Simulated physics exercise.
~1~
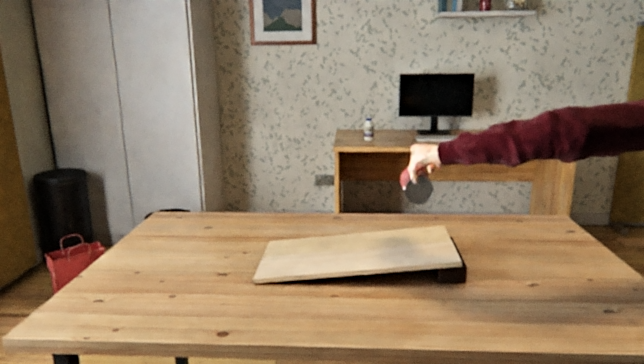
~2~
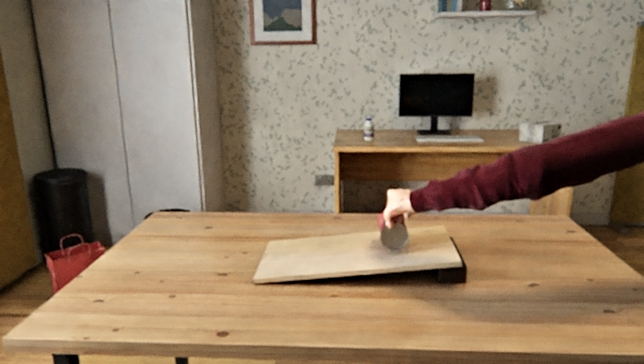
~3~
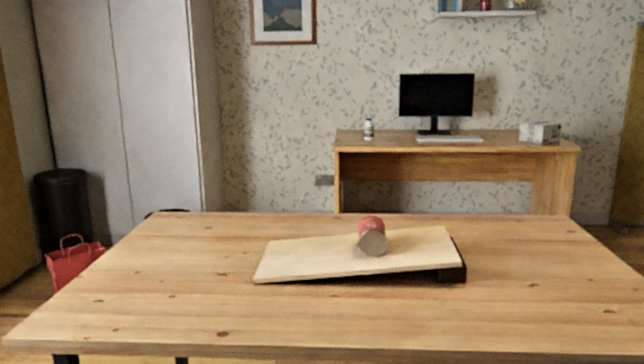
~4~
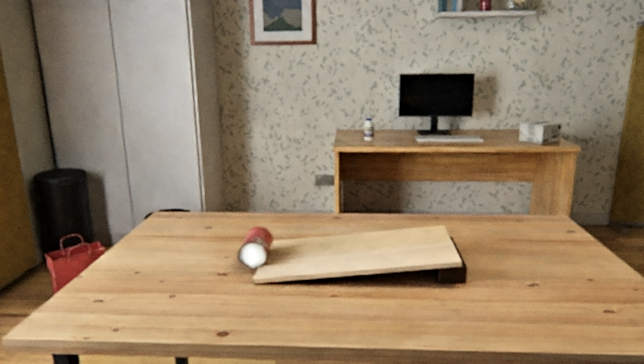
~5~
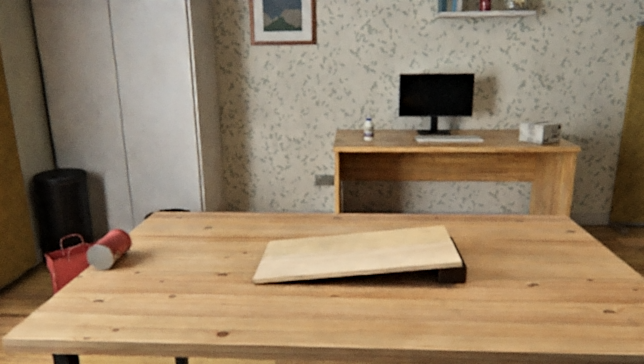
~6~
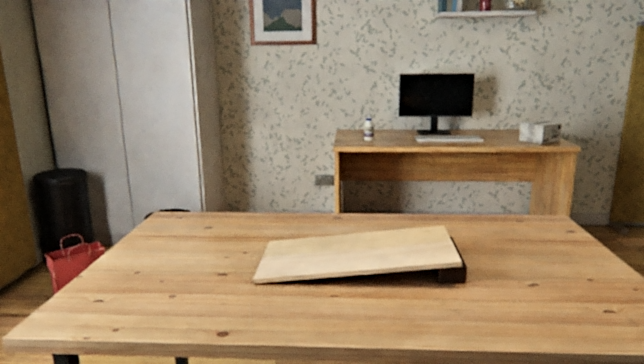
To begin with, a hand in a dark red sleeve holds a red tin on its side above a sloping board on a wooden table, with a desk and monitor behind. The hand lowers the tin onto the upper part of the board, then lets go and withdraws to the right. Left alone, the tin rolls left down the slope and comes off the low end onto the tabletop. It keeps rolling left toward the table's edge, near a red bag. Finally, the tin is out of sight, while the board remains in its place.
